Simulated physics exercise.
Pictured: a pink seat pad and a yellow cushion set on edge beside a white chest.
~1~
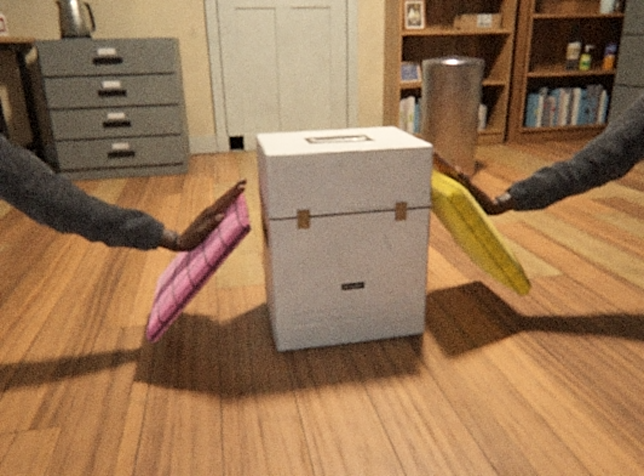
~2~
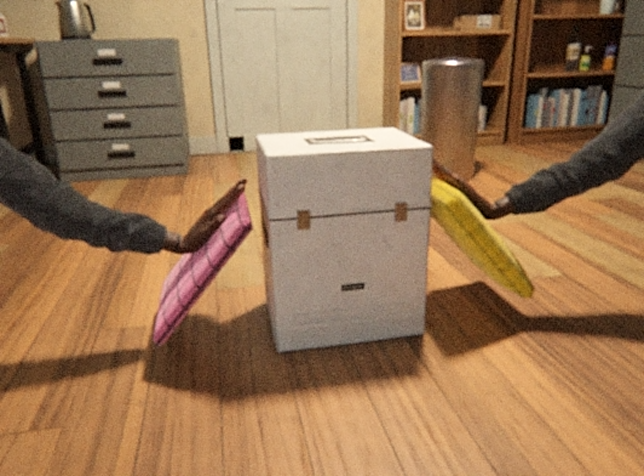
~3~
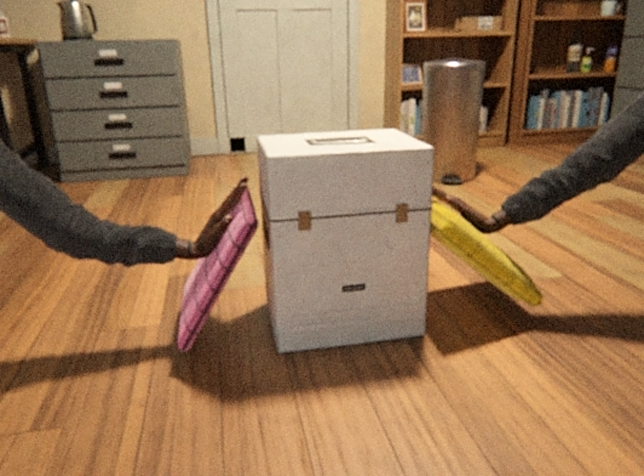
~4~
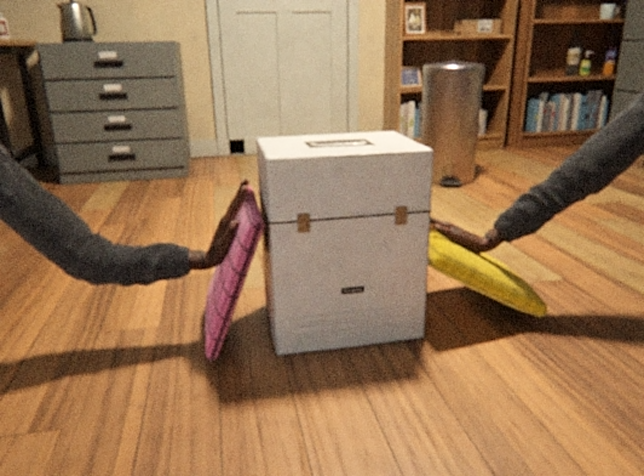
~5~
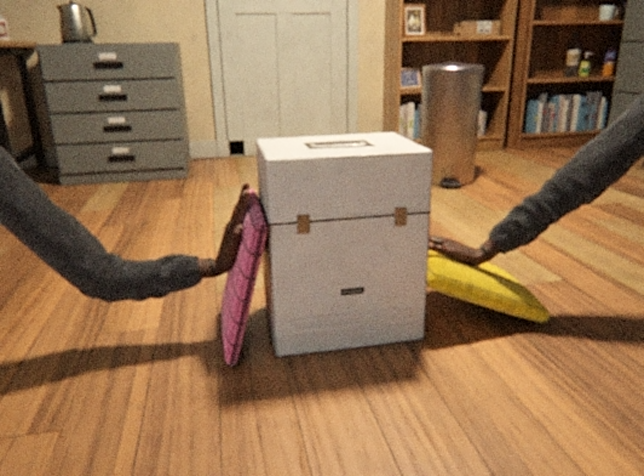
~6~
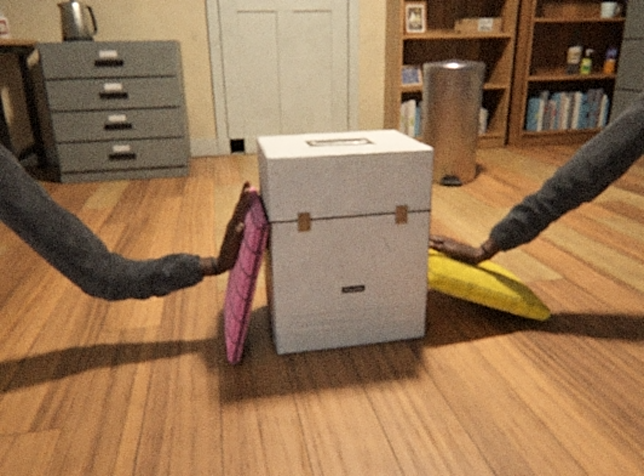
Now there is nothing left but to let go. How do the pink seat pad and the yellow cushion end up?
My guess is the pink seat pad won't come down. My guess is the yellow cushion will come down.
Then, 0.30 s on from there, seat pad propped as before near (245, 269); cushion flat on the floor near (470, 291).
Then, 0.64 s on from there, seat pad propped as before near (245, 269); cushion flat on the floor near (469, 293).
In the end, seat pad propped as before near (245, 269); cushion flat on the floor near (469, 293). The pink seat pad remains propped up and the yellow cushion slips and lies down.
